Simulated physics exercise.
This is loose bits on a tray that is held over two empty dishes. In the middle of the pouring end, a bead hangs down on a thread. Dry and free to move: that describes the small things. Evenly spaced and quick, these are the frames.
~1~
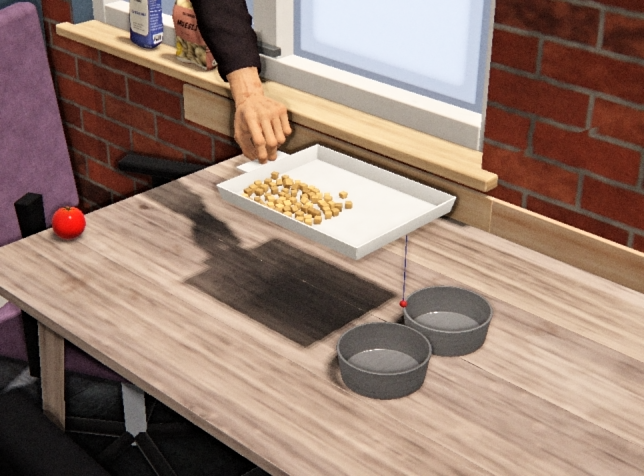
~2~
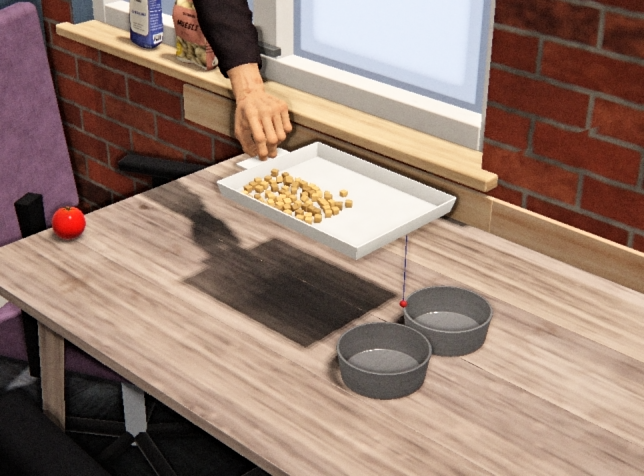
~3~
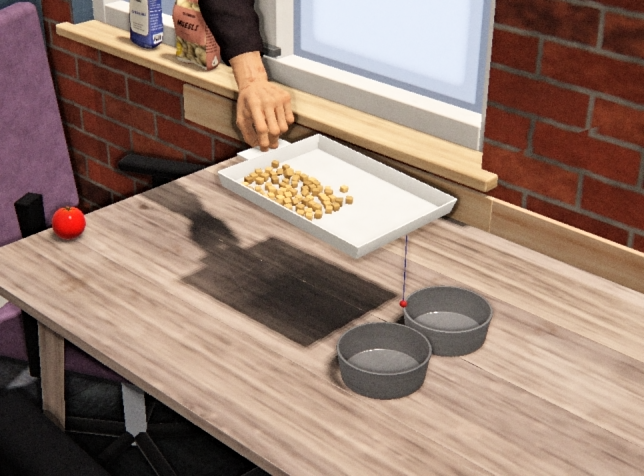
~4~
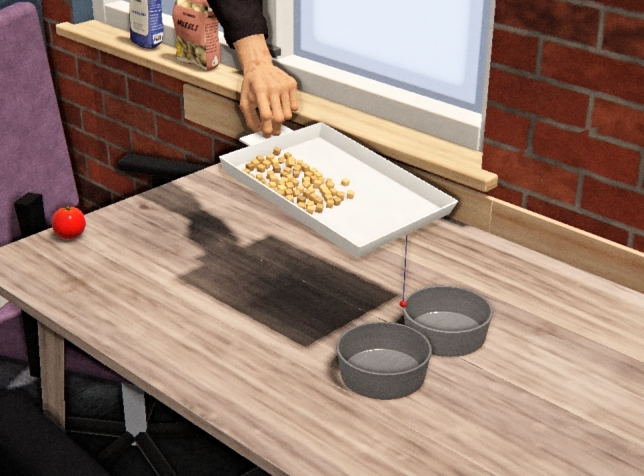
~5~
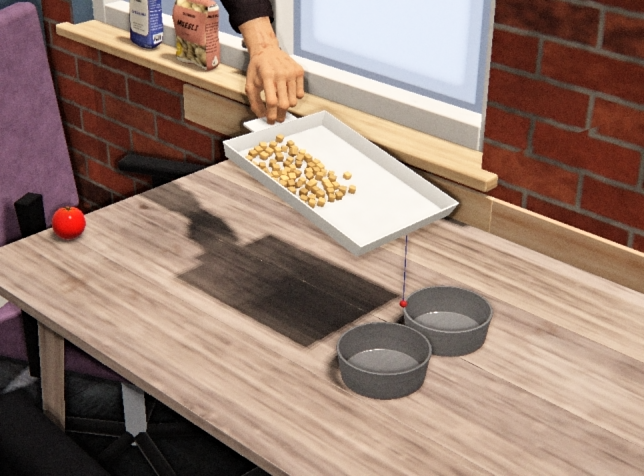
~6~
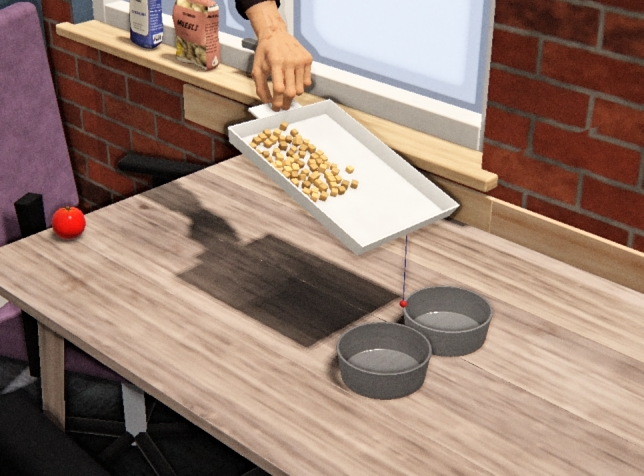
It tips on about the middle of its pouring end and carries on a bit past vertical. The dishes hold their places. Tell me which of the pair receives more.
The right-hand one receives more.
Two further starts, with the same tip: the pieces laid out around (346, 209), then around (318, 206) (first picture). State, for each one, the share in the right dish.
Shares in turn: 60 % and 60 %.
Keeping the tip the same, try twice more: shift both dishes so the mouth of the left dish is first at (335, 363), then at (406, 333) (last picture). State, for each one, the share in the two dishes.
30 % for the first, 80 % for the second.
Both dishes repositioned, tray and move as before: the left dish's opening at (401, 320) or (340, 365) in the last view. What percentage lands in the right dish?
Some 20 percent in the first case, 40 percent in the second.
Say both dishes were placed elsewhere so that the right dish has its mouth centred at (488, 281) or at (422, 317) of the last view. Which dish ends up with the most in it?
First place: The leftmost dish. Second place: The rightmost dish.
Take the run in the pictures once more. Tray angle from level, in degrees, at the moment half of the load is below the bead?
About 110 degrees.
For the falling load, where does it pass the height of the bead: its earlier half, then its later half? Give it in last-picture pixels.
The opening half passes (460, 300), the closing half (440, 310).
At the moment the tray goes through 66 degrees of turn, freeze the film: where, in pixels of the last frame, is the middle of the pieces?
Check around (411, 221) in the last picture.
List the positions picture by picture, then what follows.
Corners of the pouring end (357, 245) and (450, 197), level; middle of the load (293, 201), small wooden cubes; left dish (419, 377); right dish (482, 336); bead on its thread (403, 304), in the first frame.
Corners of the pouring end (357, 245) and (451, 198), level; middle of the load (293, 199), in the second frame.
Corners of the pouring end (358, 244) and (451, 199), tipped barely, lowest at the right corner; middle of the load (293, 193), in the third frame.
Corners of the pouring end (359, 243) and (452, 200), tipped a little, lowest at the right corner; middle of the load (295, 183), in the fourth frame.
Corners of the pouring end (361, 243) and (453, 202), tipped clearly, lowest at the right corner; middle of the load (297, 174), in the fifth frame.
Corners of the pouring end (363, 243) and (454, 204), tipped clearly, lowest at the right corner; middle of the load (300, 165); left dish (419, 377); right dish (482, 336), in the sixth frame.
Just after the last frame, tray tipped steeply; almost all on the tray; about a tenth in the air.
A moment on, tray tipped past a quarter turn; roughly half on the tray; just a few in the left dish; roughly a third in the right dish; about a tenth outside both; about a tenth in the air.
Further on, tray tipped past a quarter turn; about a tenth in the left dish; roughly two thirds in the right dish; roughly a quarter outside both.
When it is over, tray tipped past a quarter turn; about a tenth in the left dish; roughly two thirds in the right dish; roughly a quarter outside both.
